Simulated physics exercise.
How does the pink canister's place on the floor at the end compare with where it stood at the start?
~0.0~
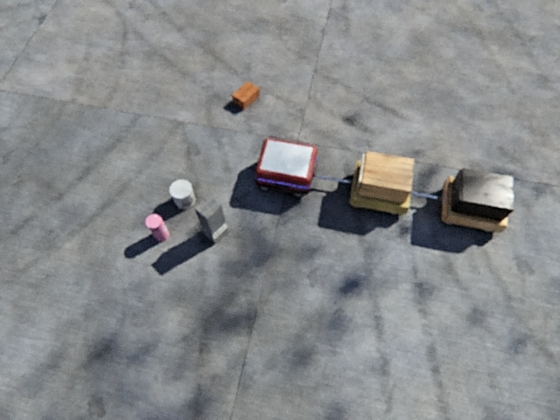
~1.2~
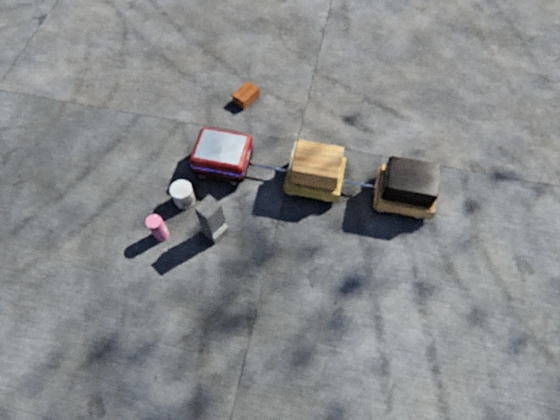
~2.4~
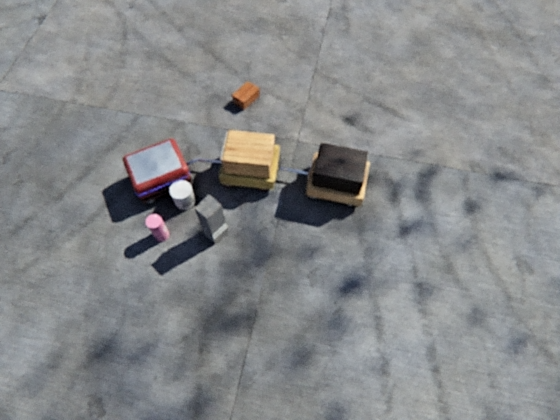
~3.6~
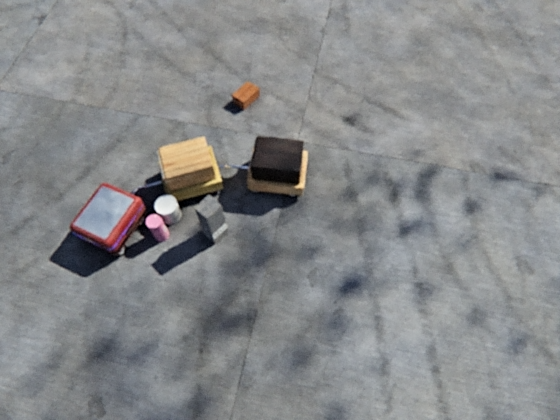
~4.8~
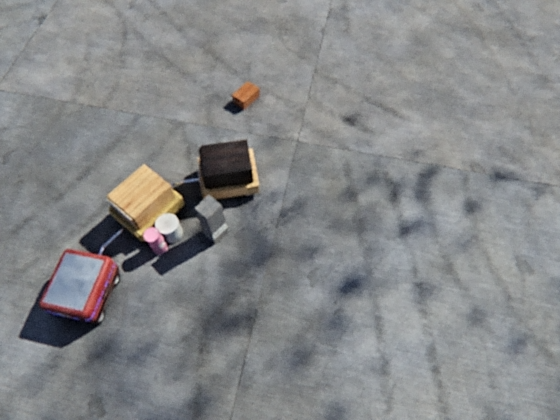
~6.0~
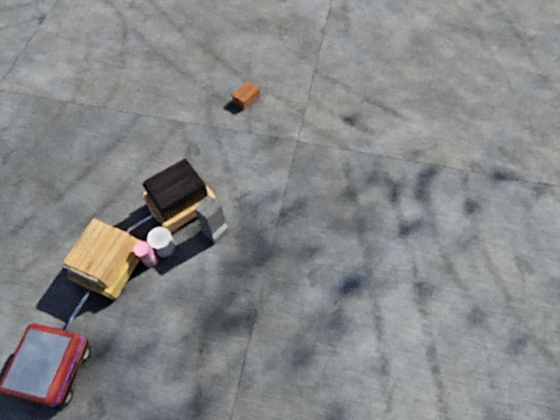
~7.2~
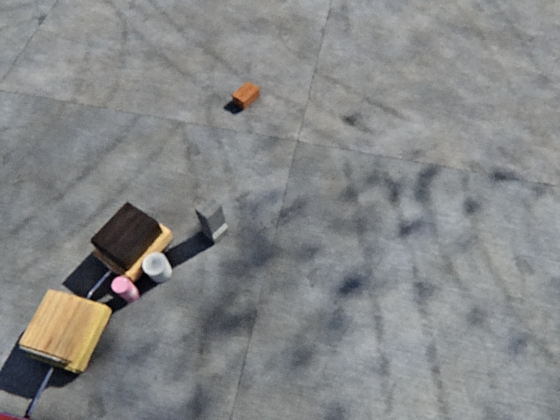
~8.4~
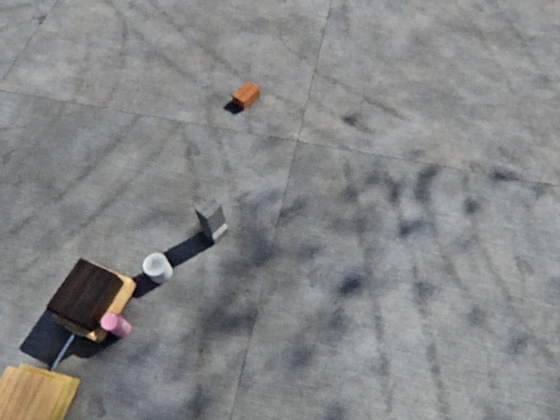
It starts close to the white pail and grey box, and ends farther down and to the left, beside the dark-topped cart.
